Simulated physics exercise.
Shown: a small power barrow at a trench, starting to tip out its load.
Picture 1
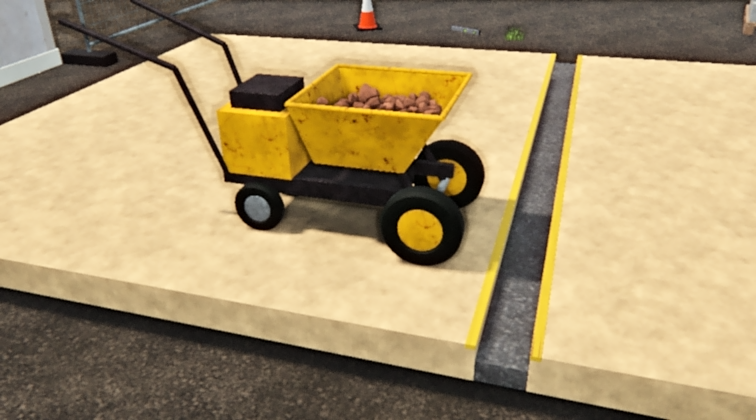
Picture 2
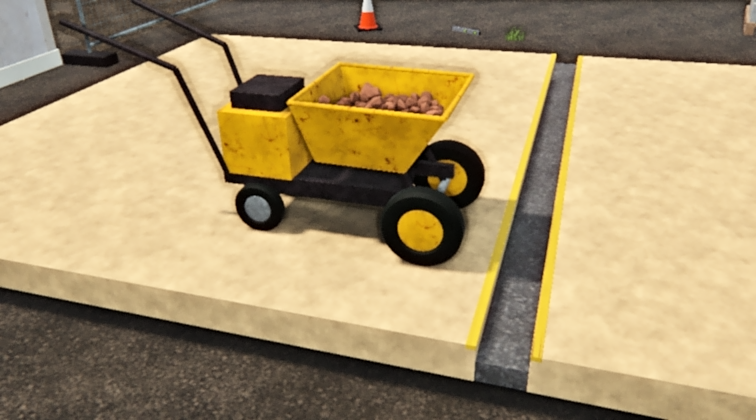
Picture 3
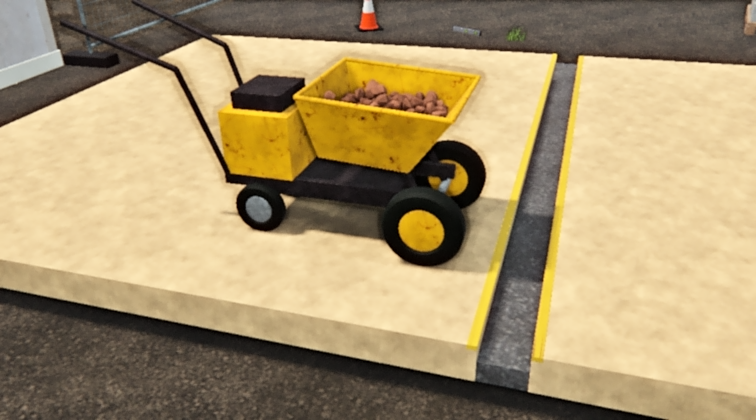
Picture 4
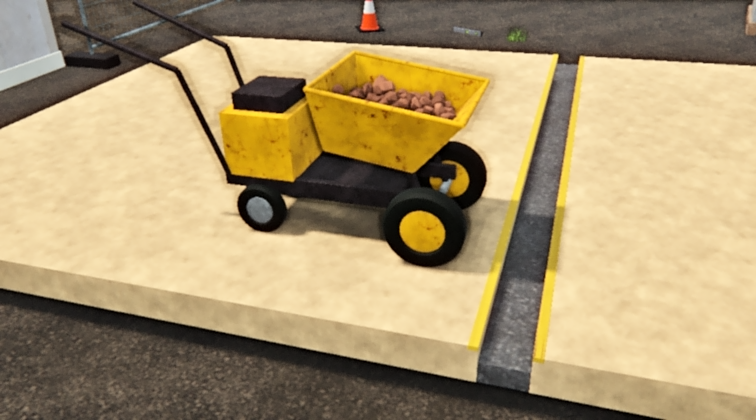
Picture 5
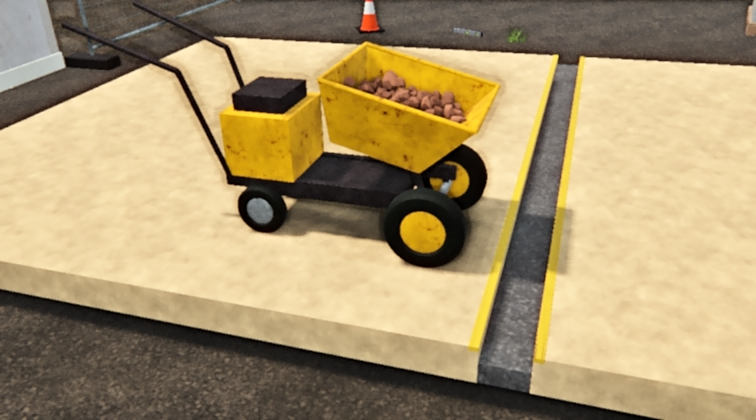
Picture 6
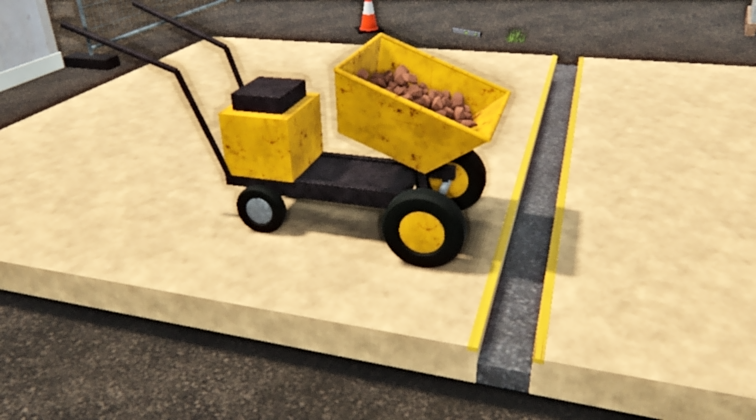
Yellow skip of reddish-brown rubble tilting gradually forward to the right on a small power barrow standing beside a narrow trench.
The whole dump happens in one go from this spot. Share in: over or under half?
Under half.
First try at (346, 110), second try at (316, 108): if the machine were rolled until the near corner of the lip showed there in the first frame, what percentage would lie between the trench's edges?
First try: Around 40 %; second try: Around 20 %.
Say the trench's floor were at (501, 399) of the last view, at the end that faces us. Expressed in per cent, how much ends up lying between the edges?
The share would be around 30 in a hundred.
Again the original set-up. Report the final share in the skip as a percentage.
About 5 per cent.
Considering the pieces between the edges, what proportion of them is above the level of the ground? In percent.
My guess is some 15 per cent.
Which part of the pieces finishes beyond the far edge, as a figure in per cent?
70 %.
Shortly afterwards, skip tipped steeply; the whole lot in the skip.
Next, skip tipped steeply; all but a few in the skip; a little beyond it; only a few falling.
Some moments later, skip tipped right over; near a third in the skip; only a few in or heaped over the trench; near two thirds beyond it; only a few falling.
In the end, skip tipped right over; a little in the skip; near a quarter in or heaped over the trench; near two thirds beyond it.
